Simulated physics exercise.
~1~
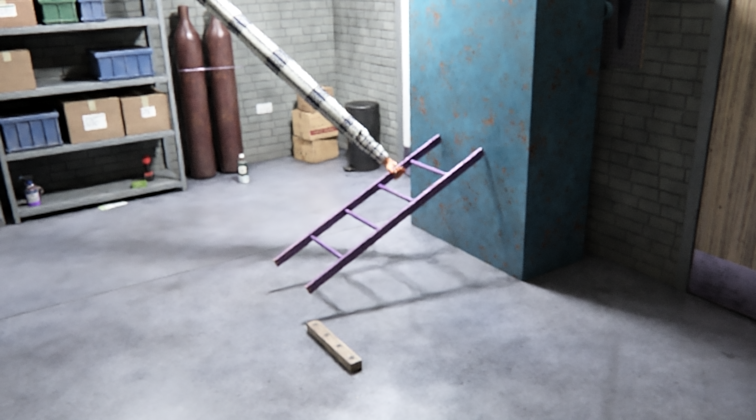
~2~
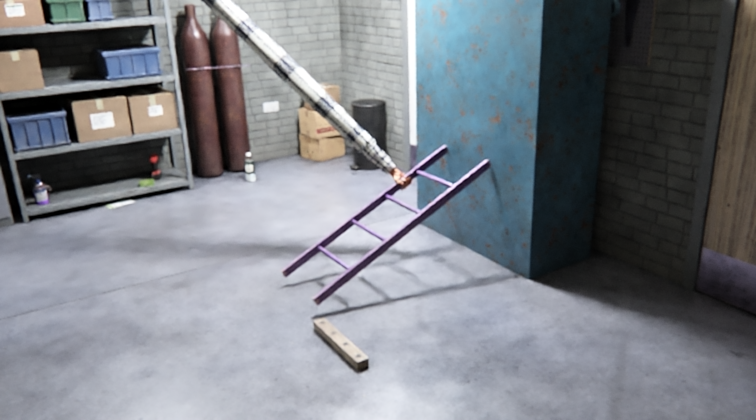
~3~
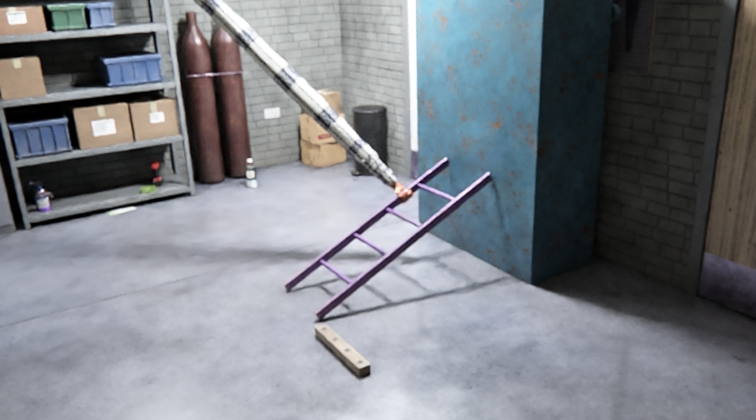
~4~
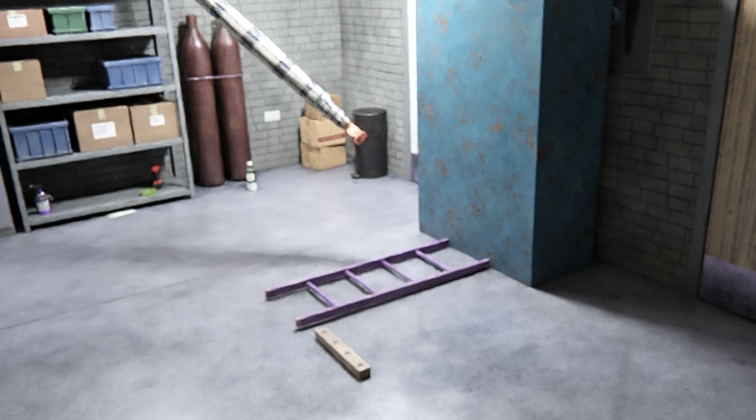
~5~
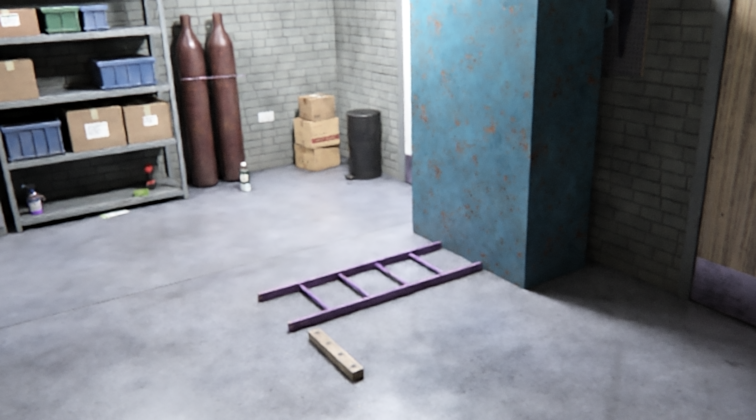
A hand lowering a tilted purple ladder beside a blue pillar, then letting go and withdrawing as it lies flat near a batten.
